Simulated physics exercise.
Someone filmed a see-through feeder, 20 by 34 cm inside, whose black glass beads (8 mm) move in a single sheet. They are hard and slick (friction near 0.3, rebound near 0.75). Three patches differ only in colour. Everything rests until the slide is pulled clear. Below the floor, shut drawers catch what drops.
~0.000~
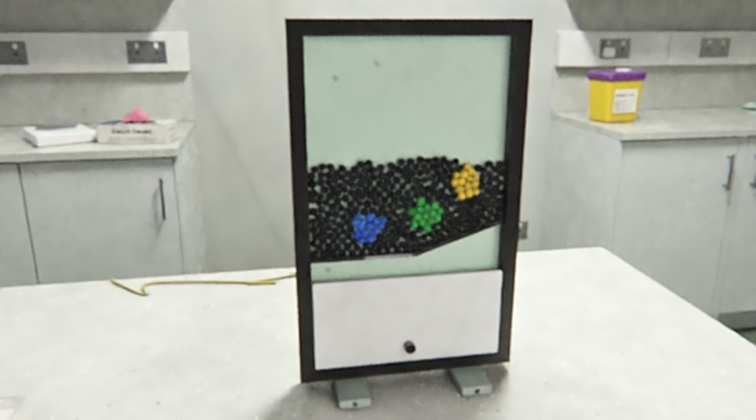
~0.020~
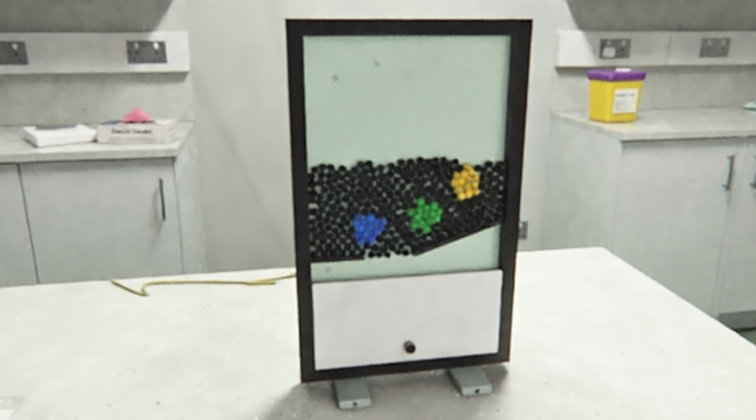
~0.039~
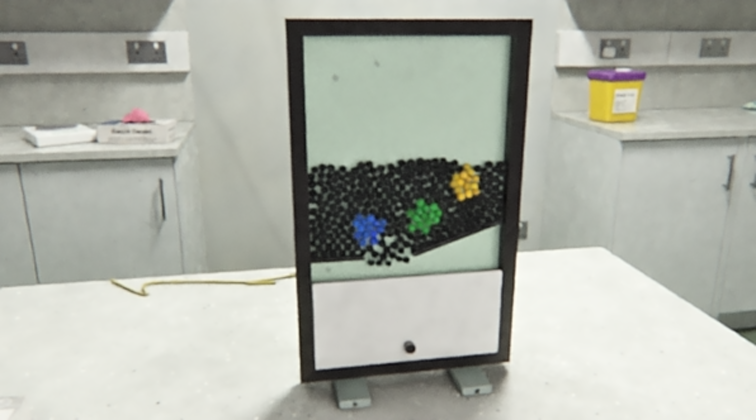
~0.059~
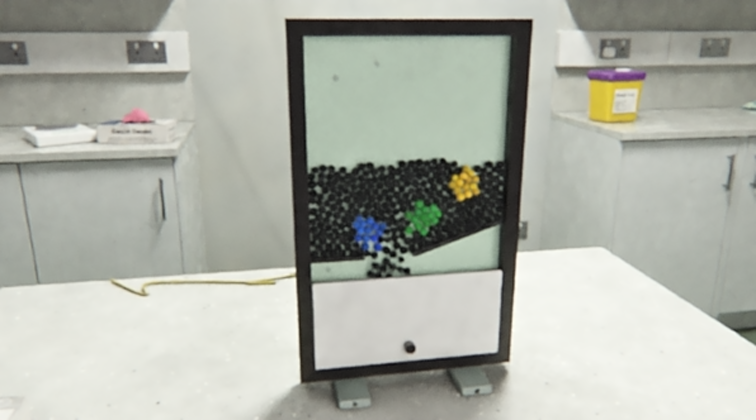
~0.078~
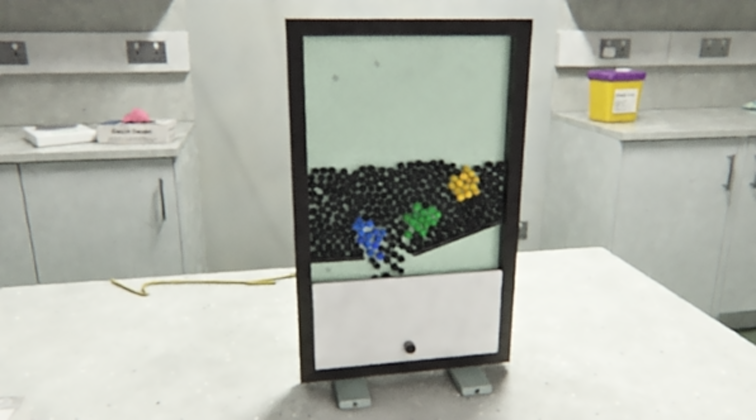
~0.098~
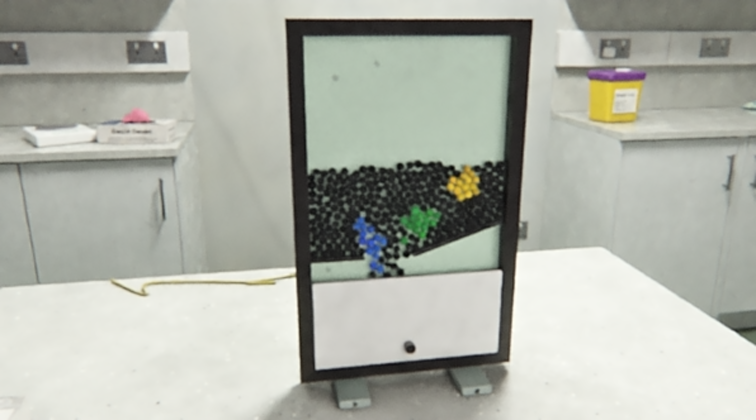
Black beads with blue, green and yellow patches lie in a clear-fronted, dark-framed case on a white laboratory bench, seen from the front by a still camera. Blue sits low left, green near the middle and yellow higher right, above a sloping floor and white lower panel. A thin strip below disappears, then black beads drop through a gap, followed by blue ones as that patch stretches downward and green shifts slightly.
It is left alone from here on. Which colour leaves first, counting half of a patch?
Blue.
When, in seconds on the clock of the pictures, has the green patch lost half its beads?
Near 0.2 s.
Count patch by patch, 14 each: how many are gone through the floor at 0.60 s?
Blue 14, yellow 0, green 14.
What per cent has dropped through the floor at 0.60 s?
About 60 per cent.
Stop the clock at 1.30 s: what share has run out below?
Some 95 per cent.
By 0.25 s, 25 % are out; out of 14, blue 11, yellow 0, green 5.
By 0.60 s, 60 % are out; out of 14, blue 14, yellow 0, green 14.
By 1.30 s, 95 % are out; out of 14, blue 14, yellow 14, green 14.
All still by 2.8 s, 95 % are out; out of 14, blue 14, yellow 14, green 14; half out at blue 0.18 s, yellow 0.80 s, green 0.30 s.
